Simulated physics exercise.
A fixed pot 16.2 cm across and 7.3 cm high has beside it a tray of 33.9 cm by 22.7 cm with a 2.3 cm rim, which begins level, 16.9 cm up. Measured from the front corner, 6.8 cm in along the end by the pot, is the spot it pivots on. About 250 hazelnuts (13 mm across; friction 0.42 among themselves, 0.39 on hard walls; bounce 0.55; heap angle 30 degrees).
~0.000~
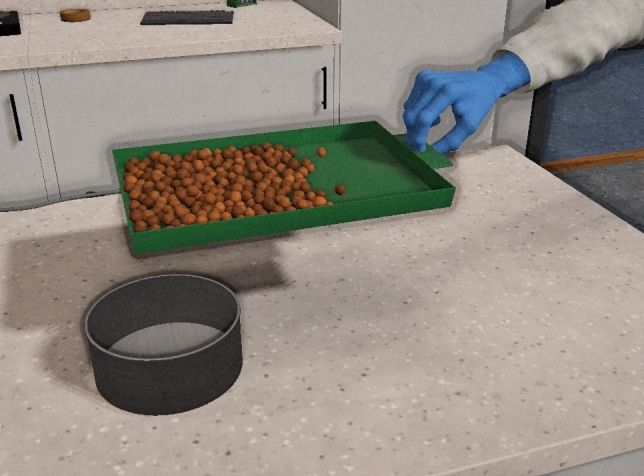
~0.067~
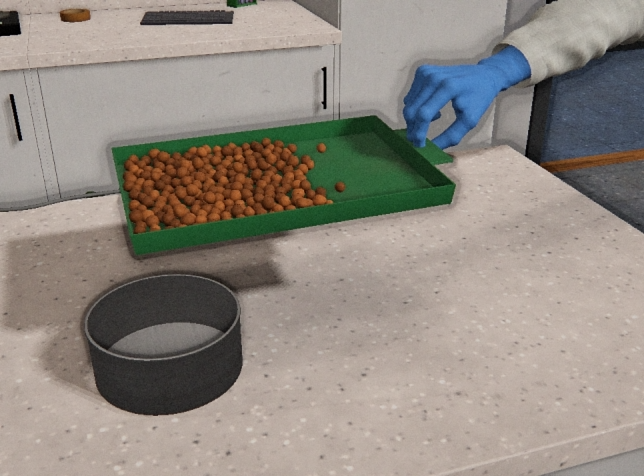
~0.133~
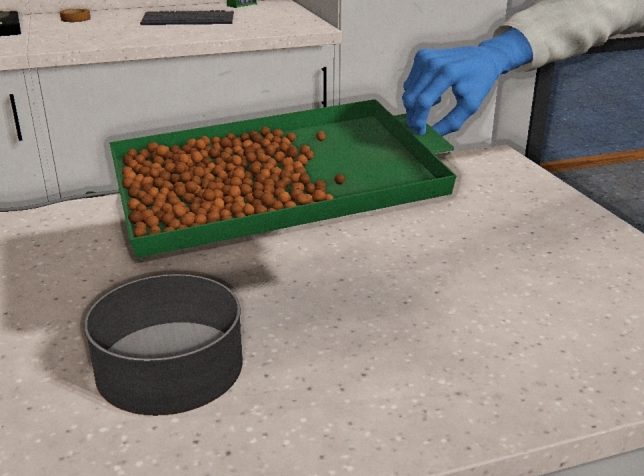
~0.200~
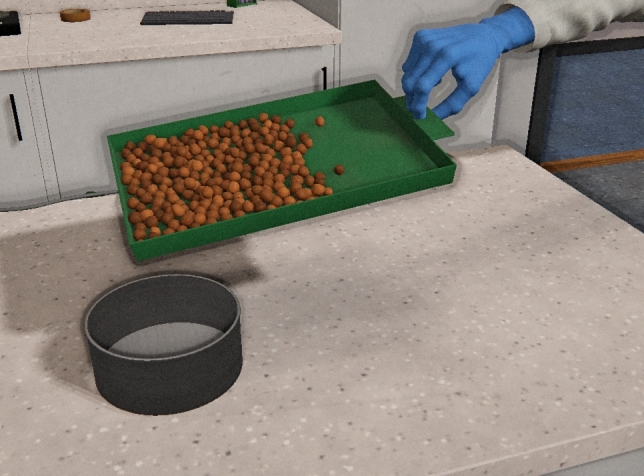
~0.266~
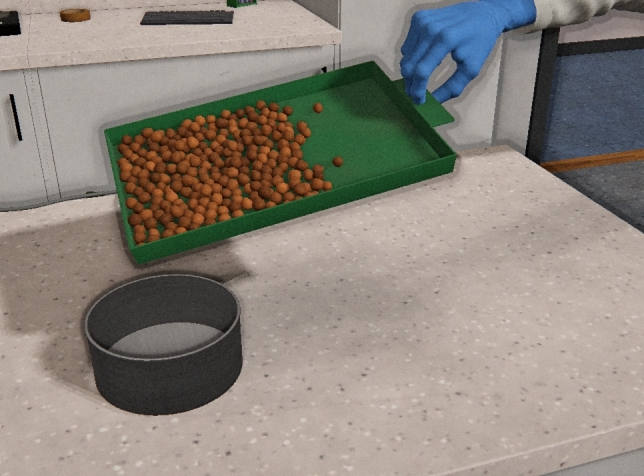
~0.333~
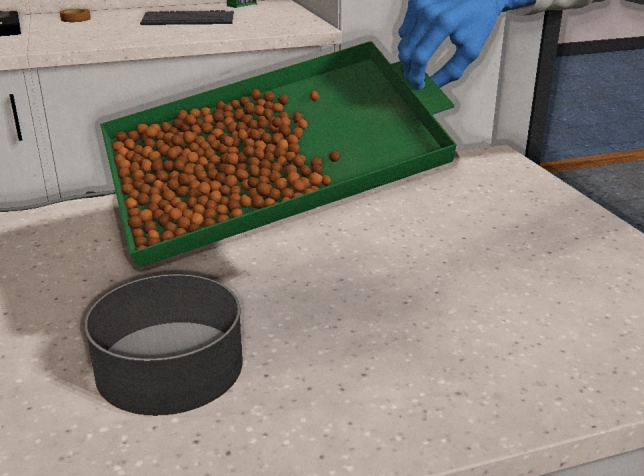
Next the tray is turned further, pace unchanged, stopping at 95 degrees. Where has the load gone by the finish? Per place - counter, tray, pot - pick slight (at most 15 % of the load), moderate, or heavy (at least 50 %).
Counter - moderate; tray - slight; pot - heavy.
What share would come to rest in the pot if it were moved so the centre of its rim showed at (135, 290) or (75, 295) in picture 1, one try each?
Close to 5 in a hundred, then close to 5 in a hundred.
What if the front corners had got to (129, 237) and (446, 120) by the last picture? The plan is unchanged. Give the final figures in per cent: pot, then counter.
Per cent by place - pot 20, counter 80.
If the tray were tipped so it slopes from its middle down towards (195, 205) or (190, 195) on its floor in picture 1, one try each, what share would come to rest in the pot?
Around 20 % for the first direction, around 5 % for the second.
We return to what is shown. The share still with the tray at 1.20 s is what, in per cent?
Roughly 90 per cent.
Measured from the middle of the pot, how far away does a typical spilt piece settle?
I'd say around 24 centimetres.
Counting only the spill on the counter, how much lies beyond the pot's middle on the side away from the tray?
80 %.
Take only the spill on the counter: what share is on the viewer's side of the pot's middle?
Share: Roughly 100 %.
Then, at 0.85 s, tilt 55 degrees; the tray holds 100 %, the pot 0 %.
After 1.20 s, tilt 79 degrees; the tray holds 90 %, the pot 5 %.
After 1.64 s, tilt 95 degrees; the tray holds 15 %, the pot 50 %.
By 2.6 s all is still; counter 35 %, tray 0 %, pot 65 %.
